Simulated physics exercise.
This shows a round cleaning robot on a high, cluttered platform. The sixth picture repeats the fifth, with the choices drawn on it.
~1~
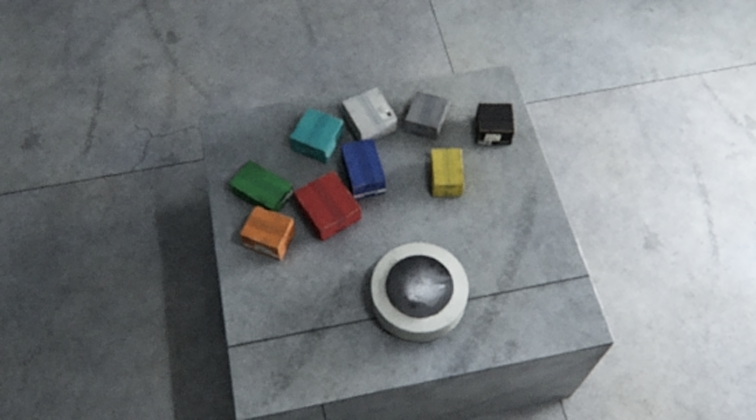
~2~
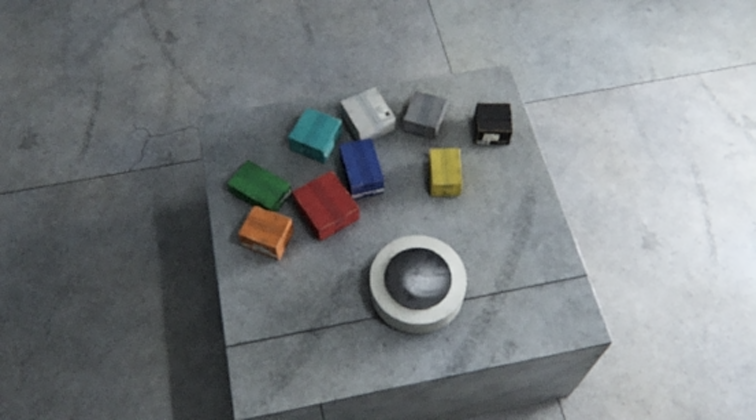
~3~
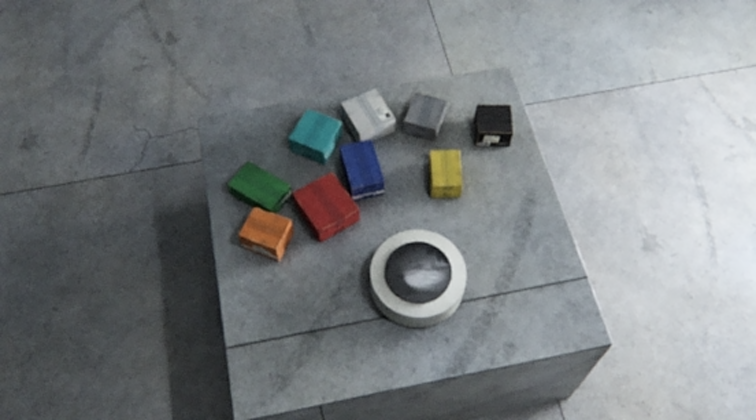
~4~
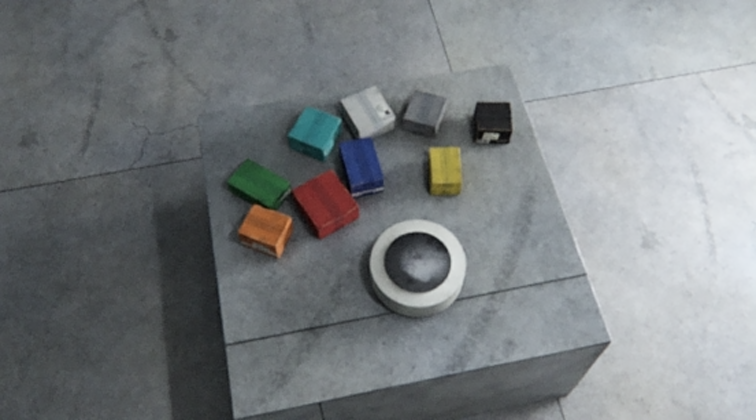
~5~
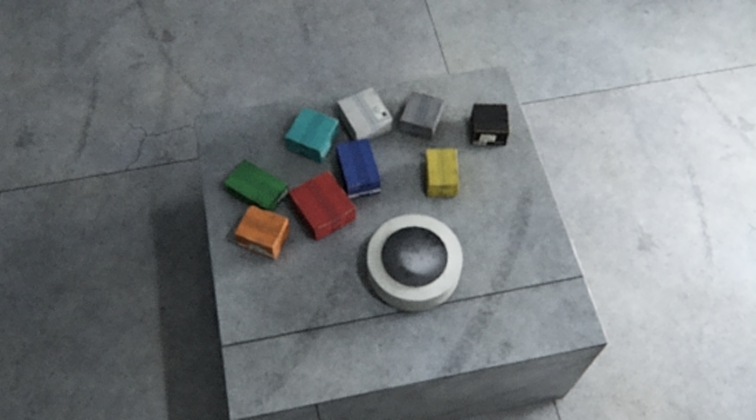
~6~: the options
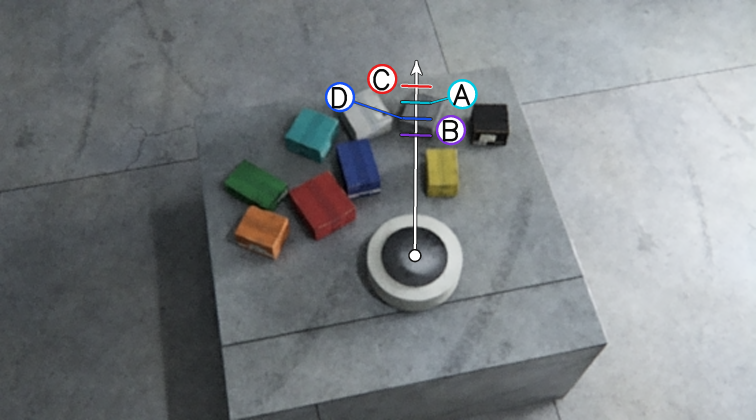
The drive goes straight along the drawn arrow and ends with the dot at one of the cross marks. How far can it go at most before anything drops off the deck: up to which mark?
The farthest safe stop is D.
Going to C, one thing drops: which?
The grey parcel goes over.
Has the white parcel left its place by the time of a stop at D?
Yes.
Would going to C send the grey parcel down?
Yes.
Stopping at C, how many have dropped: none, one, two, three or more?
By then, one.
On the marked copy, A at (416, 102); B at (416, 135); C at (416, 86); D at (416, 118); the arrow from (415, 256) to (417, 62); the white dot at (415, 256).
Taking D. A third of the way, robot (415, 210); yellow box (448, 162); black parcel (490, 125).
Two thirds of the way, robot (415, 162); black parcel (503, 114); white parcel (362, 113).
When it is over, robot (415, 127); grey parcel (421, 81); black parcel (513, 109); nothing has fallen.
As for the rest, A drops the grey parcel; B is safe but short; C drops the grey parcel.
